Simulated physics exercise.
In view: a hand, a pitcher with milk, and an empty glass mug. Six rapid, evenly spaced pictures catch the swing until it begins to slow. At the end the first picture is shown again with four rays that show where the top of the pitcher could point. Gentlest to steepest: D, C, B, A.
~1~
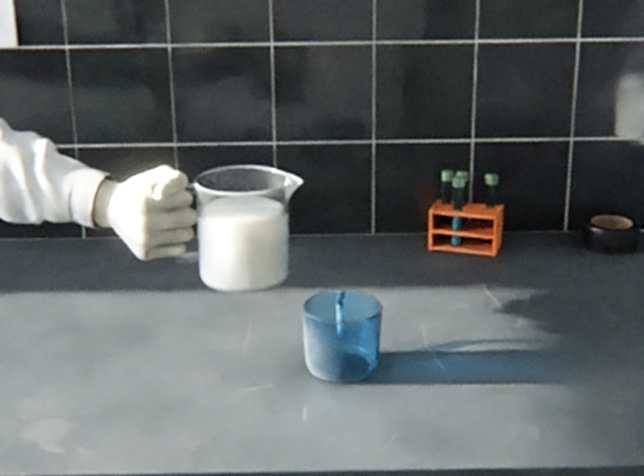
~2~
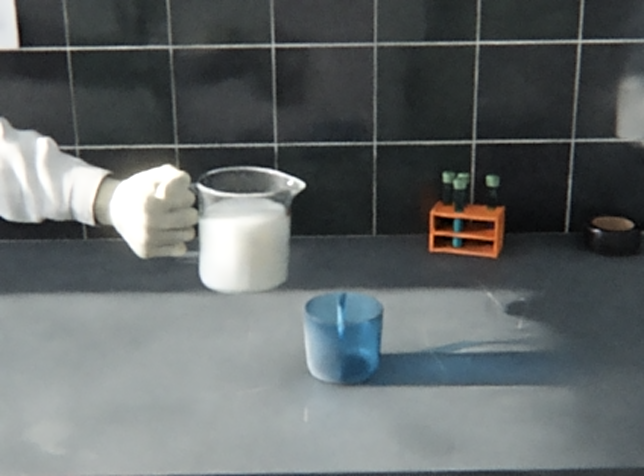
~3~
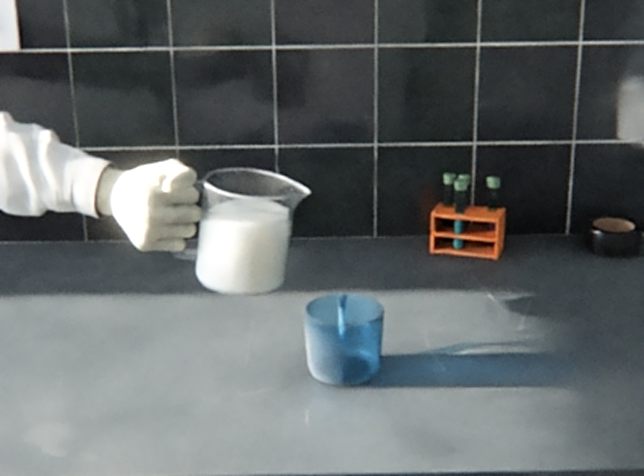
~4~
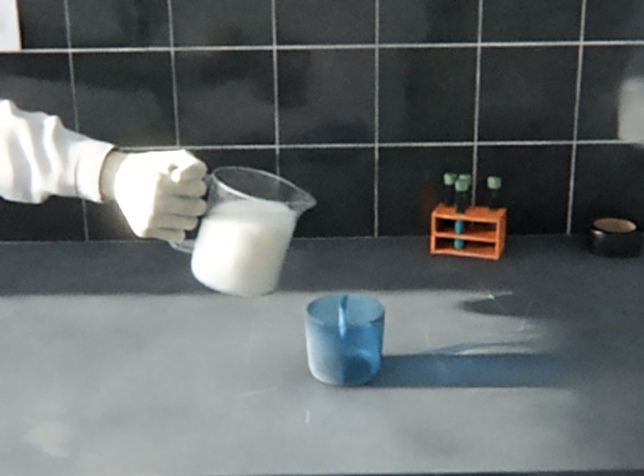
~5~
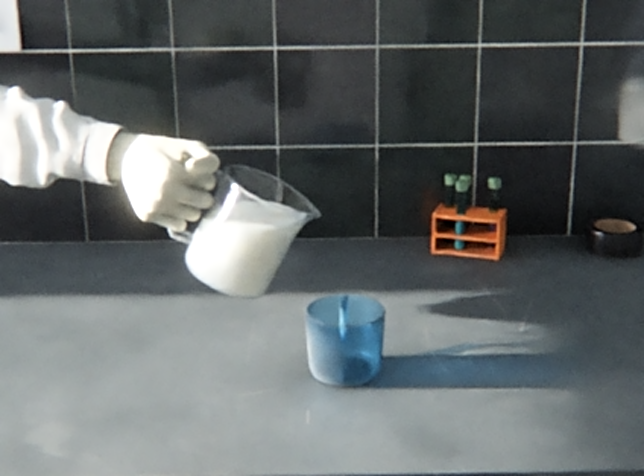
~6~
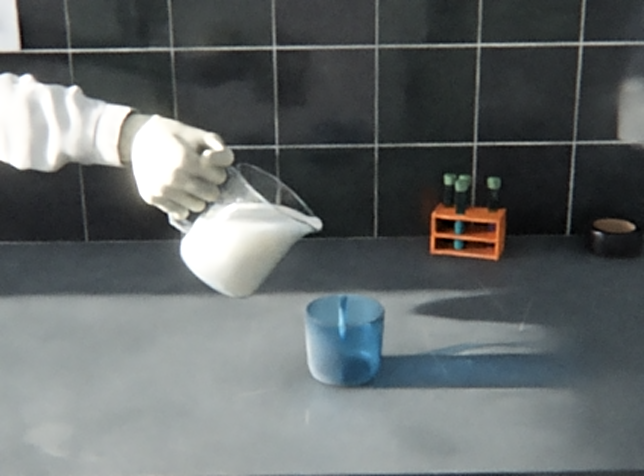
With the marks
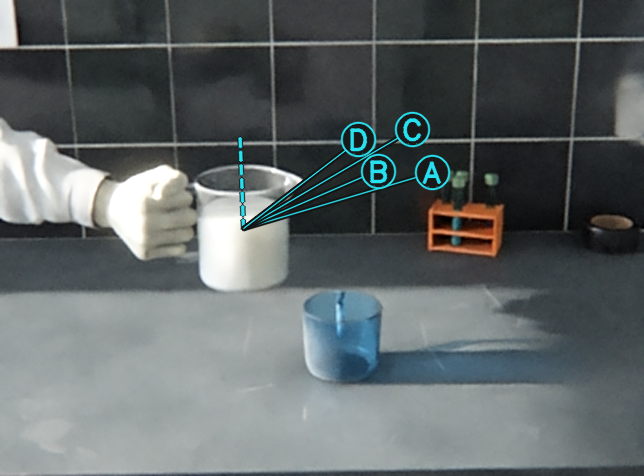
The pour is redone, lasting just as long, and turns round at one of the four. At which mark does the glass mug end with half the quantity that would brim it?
Use mark C.
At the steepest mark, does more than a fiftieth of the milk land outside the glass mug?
Yes, it does.
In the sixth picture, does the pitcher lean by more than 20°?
Yes.
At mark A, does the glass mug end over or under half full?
Over.
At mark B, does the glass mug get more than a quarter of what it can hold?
Yes, clearly.
On the marked copy, A at (415, 177); B at (362, 177); C at (398, 137); D at (345, 150).
For mark A, the glass mug ends with about 78 % of what it can hold; 11 % of the milk is spilt.
For mark B, the glass mug ends with about 71 % of what it can hold.
For mark C, the glass mug ends with about 51 % of what it can hold.
For mark D, the glass mug ends with about 32 % of what it can hold.
